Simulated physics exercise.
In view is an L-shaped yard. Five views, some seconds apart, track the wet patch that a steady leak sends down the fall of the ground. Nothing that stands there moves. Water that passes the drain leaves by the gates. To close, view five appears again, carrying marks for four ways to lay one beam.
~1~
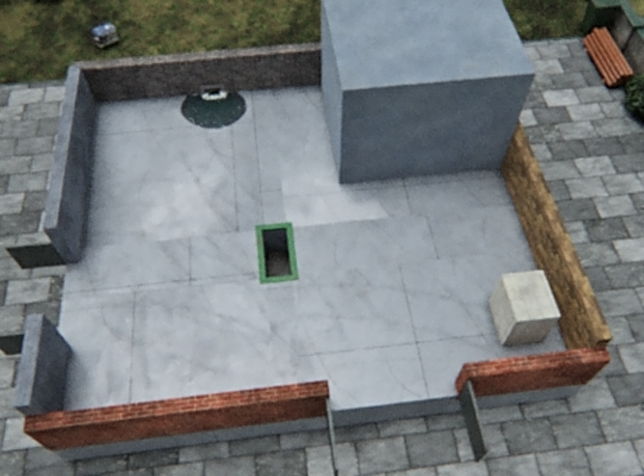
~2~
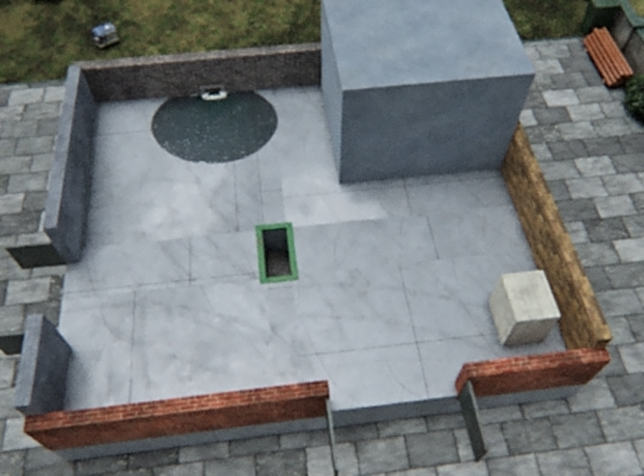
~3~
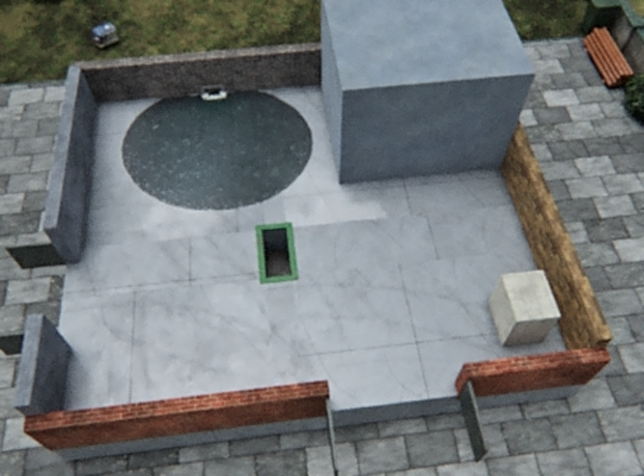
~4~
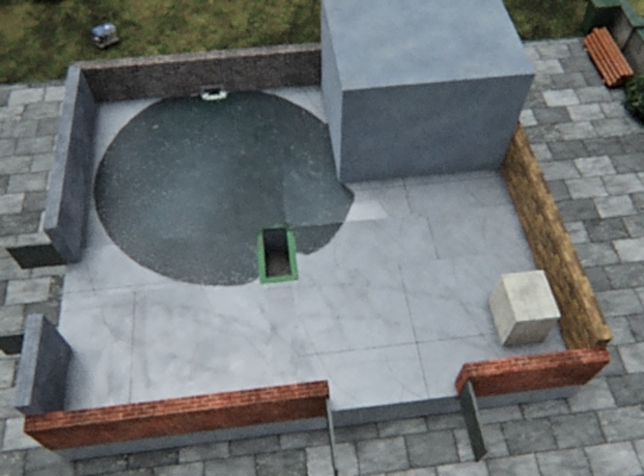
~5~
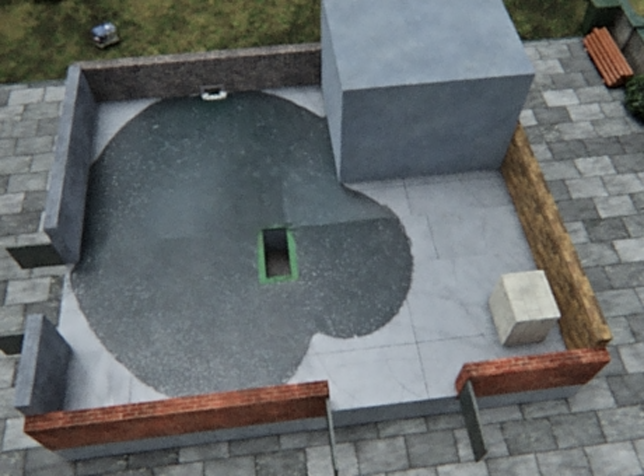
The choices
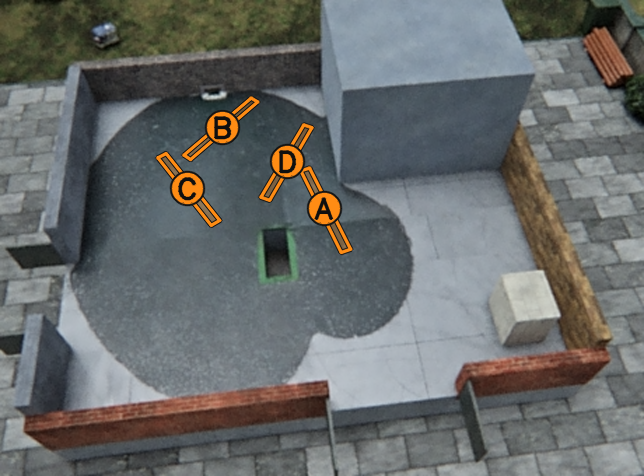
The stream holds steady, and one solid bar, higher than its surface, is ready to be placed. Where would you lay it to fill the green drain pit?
It is C.
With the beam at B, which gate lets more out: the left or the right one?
The right one.
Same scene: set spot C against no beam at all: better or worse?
Spot C is better.
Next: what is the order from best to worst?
C, A, D, B.
On the marked copy, A from (305, 169) to (345, 250); B from (187, 157) to (254, 100); C from (162, 155) to (215, 222); D from (265, 198) to (307, 126).
Choosing A, about 22 % of the stream runs into the green drain pit, about 74 % out by the gates.
Choosing B, about 4 % of the stream runs into the green drain pit, about 92 % out by the gates.
Choosing C, about 35 % of the stream runs into the green drain pit, about 61 % out by the gates.
Choosing D, about 12 % of the stream runs into the green drain pit, about 81 % out by the gates.
